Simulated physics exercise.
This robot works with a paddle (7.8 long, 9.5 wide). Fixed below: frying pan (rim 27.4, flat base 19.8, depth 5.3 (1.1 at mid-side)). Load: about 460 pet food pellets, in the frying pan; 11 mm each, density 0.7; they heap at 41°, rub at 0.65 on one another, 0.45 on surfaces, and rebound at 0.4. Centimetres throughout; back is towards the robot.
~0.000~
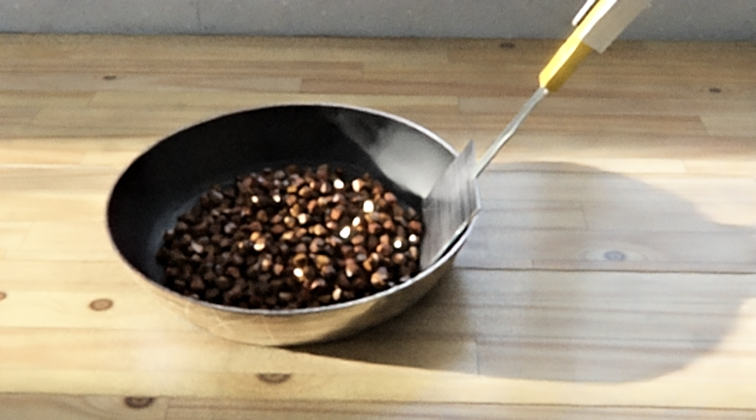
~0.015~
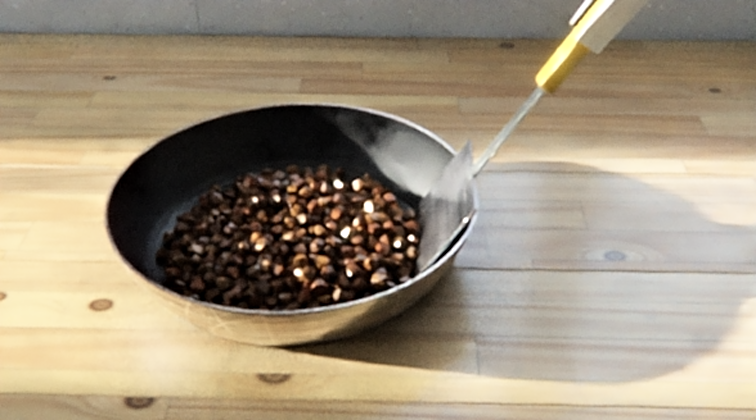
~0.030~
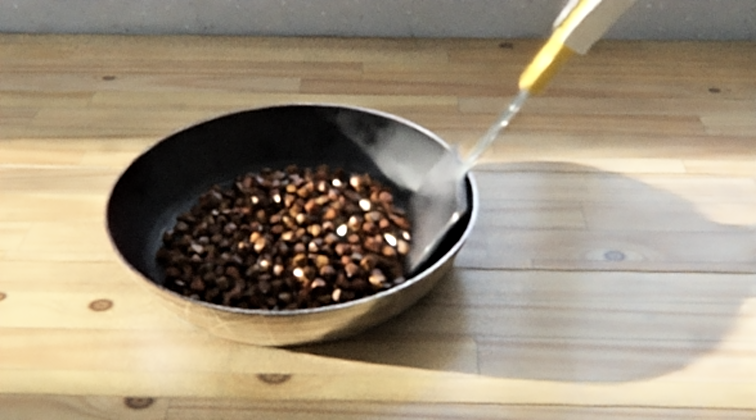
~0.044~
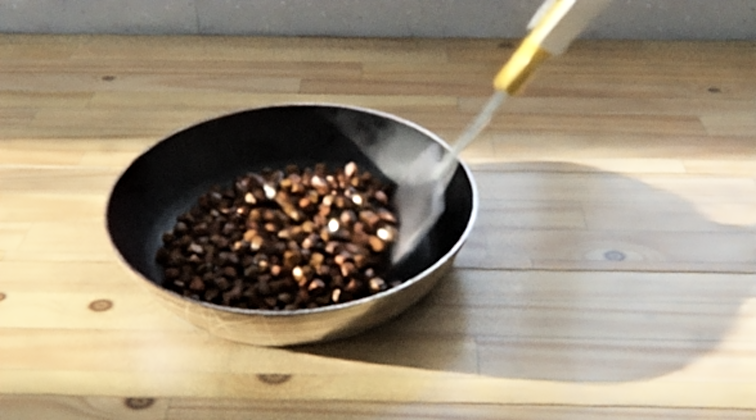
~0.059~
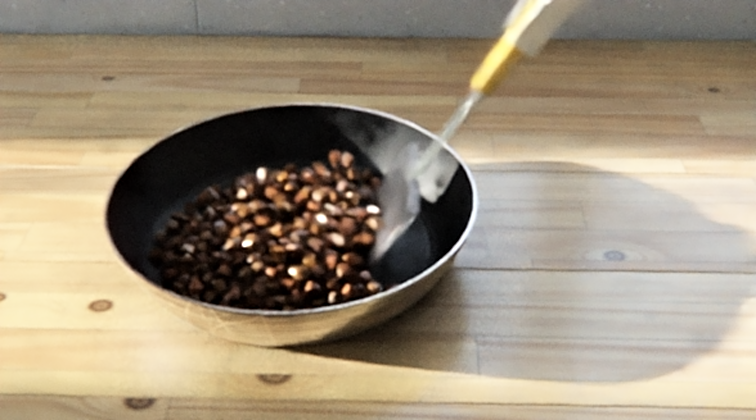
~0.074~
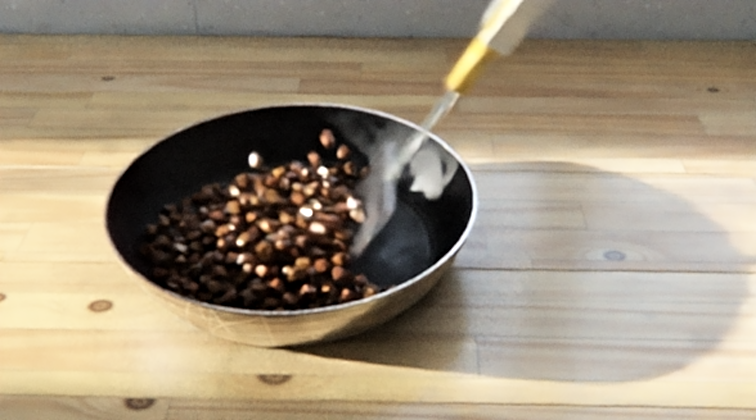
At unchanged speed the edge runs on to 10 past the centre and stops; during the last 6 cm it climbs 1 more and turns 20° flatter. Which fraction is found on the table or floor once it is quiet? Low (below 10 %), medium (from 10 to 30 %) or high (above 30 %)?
On the table or floor the share is medium, from 10 to 30 %.
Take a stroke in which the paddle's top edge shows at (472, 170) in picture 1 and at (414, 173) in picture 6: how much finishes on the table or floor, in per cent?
About 10 per cent.
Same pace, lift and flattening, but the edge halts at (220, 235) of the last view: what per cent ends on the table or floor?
Some 0 per cent.
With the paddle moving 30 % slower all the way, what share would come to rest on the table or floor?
It would be near 15 per cent.
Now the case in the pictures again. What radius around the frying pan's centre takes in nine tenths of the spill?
Some 30 cm.
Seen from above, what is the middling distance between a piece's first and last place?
Roughly 6 cm.
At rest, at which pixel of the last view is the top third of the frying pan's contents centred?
Near (159, 212).
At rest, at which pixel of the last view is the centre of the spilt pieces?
Around (45, 251).
By 0.11 s, sloping 58°, highest piece 9 above the table; 459 in the frying pan.
By 0.15 s, sloping 53°, highest piece 11 above the table; 458 in the frying pan, 1 on the blade or in flight.
By 0.37 s, sloping 38°, highest piece 15 above the table; 367 in the frying pan, 32 on the table or floor, 60 on the blade or in flight.
By 1.42 s, sloping 38°, highest piece 6 above the table; 366 in the frying pan, 93 on the table or floor.
Final count, 366 in the frying pan, 93 on the table or floor. That is 20 % on the table or floor.
